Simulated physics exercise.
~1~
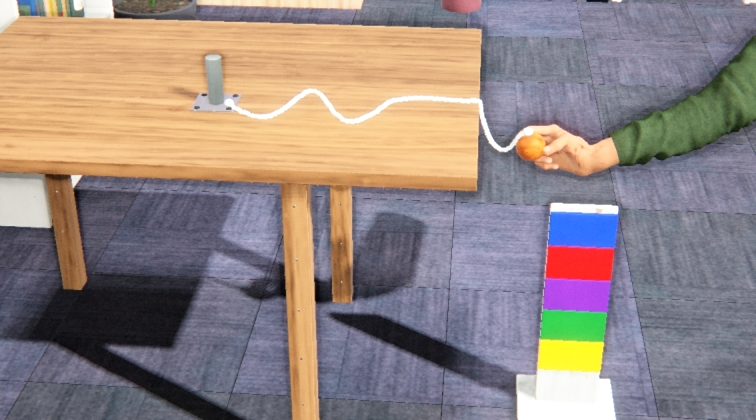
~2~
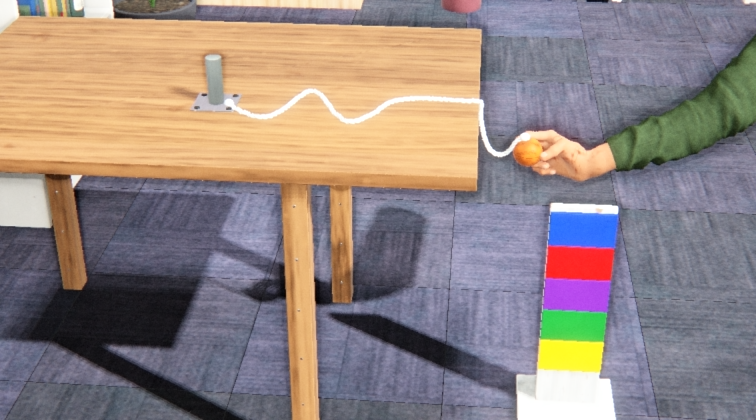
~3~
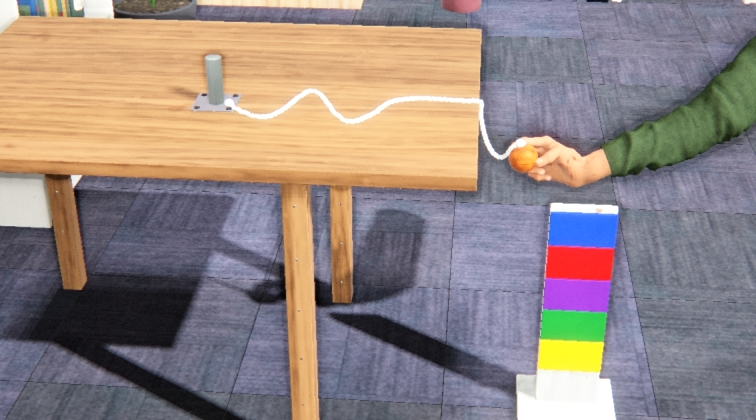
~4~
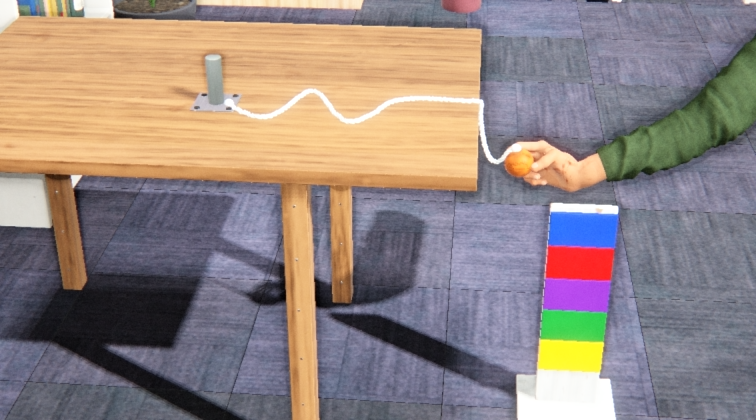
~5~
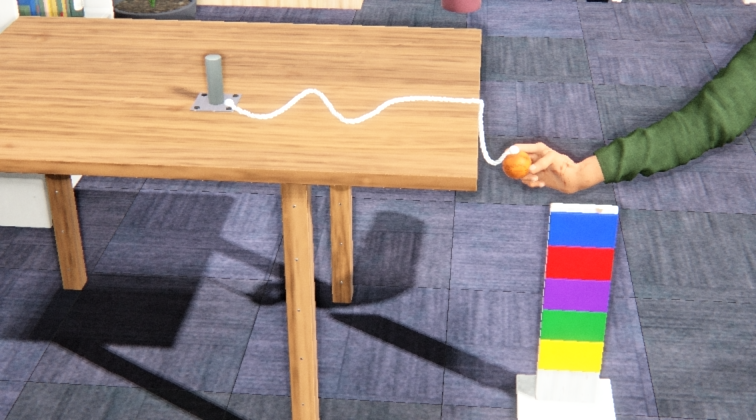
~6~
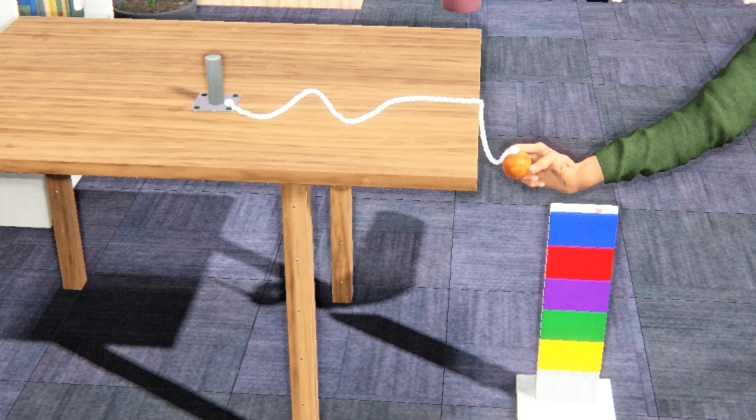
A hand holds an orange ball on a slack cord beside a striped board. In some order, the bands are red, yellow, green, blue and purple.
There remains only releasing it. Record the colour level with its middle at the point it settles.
Colour at middle: Green.
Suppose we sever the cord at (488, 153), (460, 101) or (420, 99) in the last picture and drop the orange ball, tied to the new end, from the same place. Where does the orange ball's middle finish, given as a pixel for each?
Taking the tries in order gives (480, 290), (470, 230) and (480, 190).
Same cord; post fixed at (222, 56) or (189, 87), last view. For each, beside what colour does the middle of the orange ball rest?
First try: Purple; second try: Purple.
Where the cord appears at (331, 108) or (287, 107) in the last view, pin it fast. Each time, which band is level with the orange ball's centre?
Taking the two tries in turn, you'd get red and then purple.
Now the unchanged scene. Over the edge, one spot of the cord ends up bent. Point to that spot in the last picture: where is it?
Look near (370, 116).
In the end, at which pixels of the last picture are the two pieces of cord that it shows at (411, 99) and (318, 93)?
First: (473, 168). Second: (374, 107).
Soon after, ball near (459, 293); level with purple.
Then, ball near (488, 313); level with green.
At rest, ball near (466, 318); level with green. The green one.
